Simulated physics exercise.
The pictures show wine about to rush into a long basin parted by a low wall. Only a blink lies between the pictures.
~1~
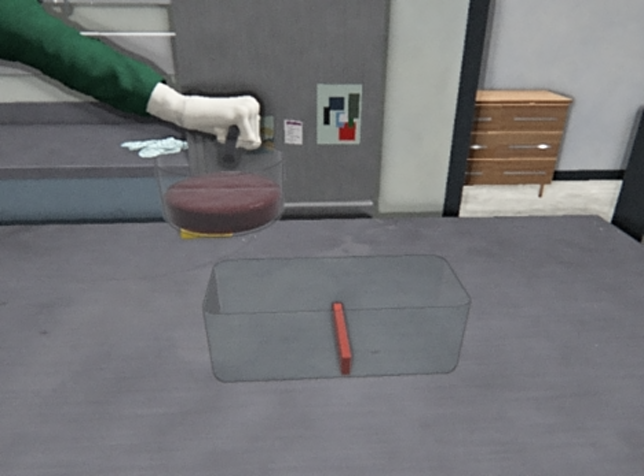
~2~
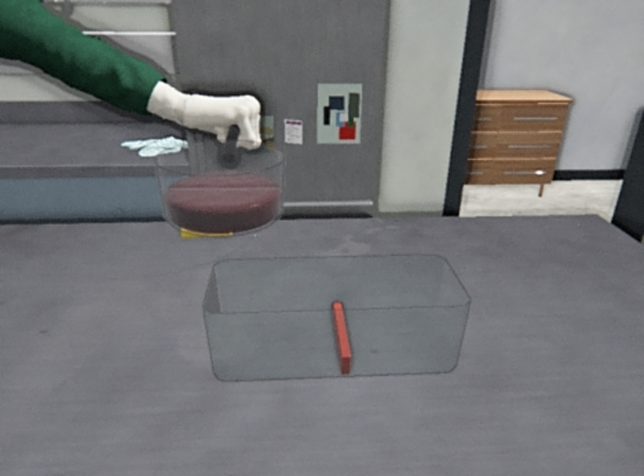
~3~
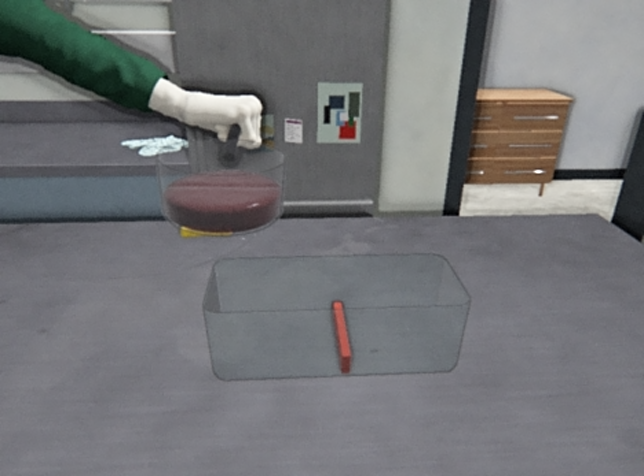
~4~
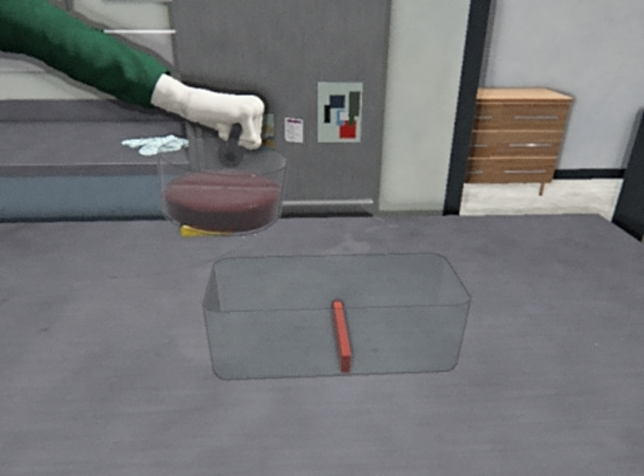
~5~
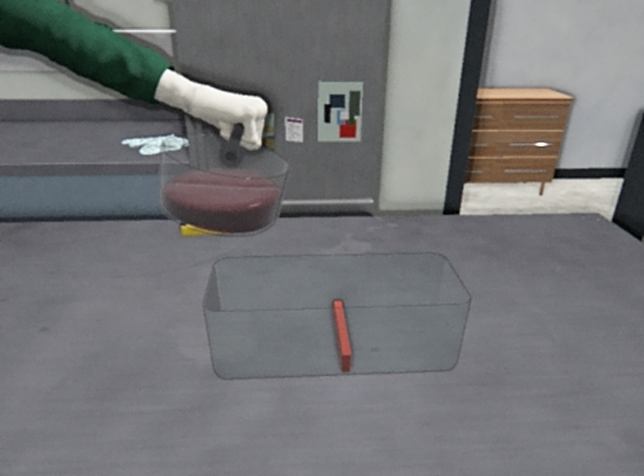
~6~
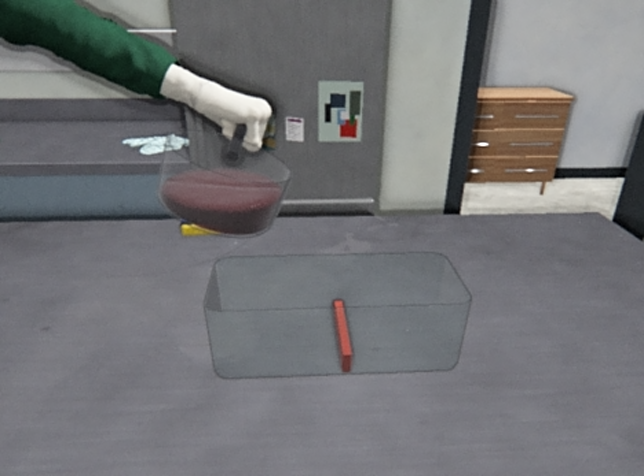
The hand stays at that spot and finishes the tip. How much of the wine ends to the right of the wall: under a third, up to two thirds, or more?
In the end less than a third is right of the wall.
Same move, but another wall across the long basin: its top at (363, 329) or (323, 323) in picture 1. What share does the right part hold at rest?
Near 15 % and 25 %.
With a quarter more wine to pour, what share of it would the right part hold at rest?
Near 20 %.
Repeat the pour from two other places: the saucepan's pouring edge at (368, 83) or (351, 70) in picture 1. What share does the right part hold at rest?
Roughly 80 per cent, and 80 per cent.
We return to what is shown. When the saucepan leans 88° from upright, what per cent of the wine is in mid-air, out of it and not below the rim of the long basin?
Near 45 %.
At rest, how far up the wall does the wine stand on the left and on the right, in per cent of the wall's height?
Near 70 on the left, 10 on the right.
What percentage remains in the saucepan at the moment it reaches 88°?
About 45 per cent.
A moment on, the saucepan is tipped on its side and 43 per cent is still to pour, 13 is left of the wall and 0 right of it.
Next, the saucepan is tipped right over and 4 per cent is still to pour, 80 is left of the wall and 4 right of it.
Then the saucepan is tipped right over and 0 per cent is still to pour, 88 is left of the wall and 9 right of it.
Later the saucepan is tipped right over and 0 per cent is still to pour, 88 is left of the wall and 10 right of it.
At rest 88 per cent lies left of the wall, 10 right of it and 3 outside.
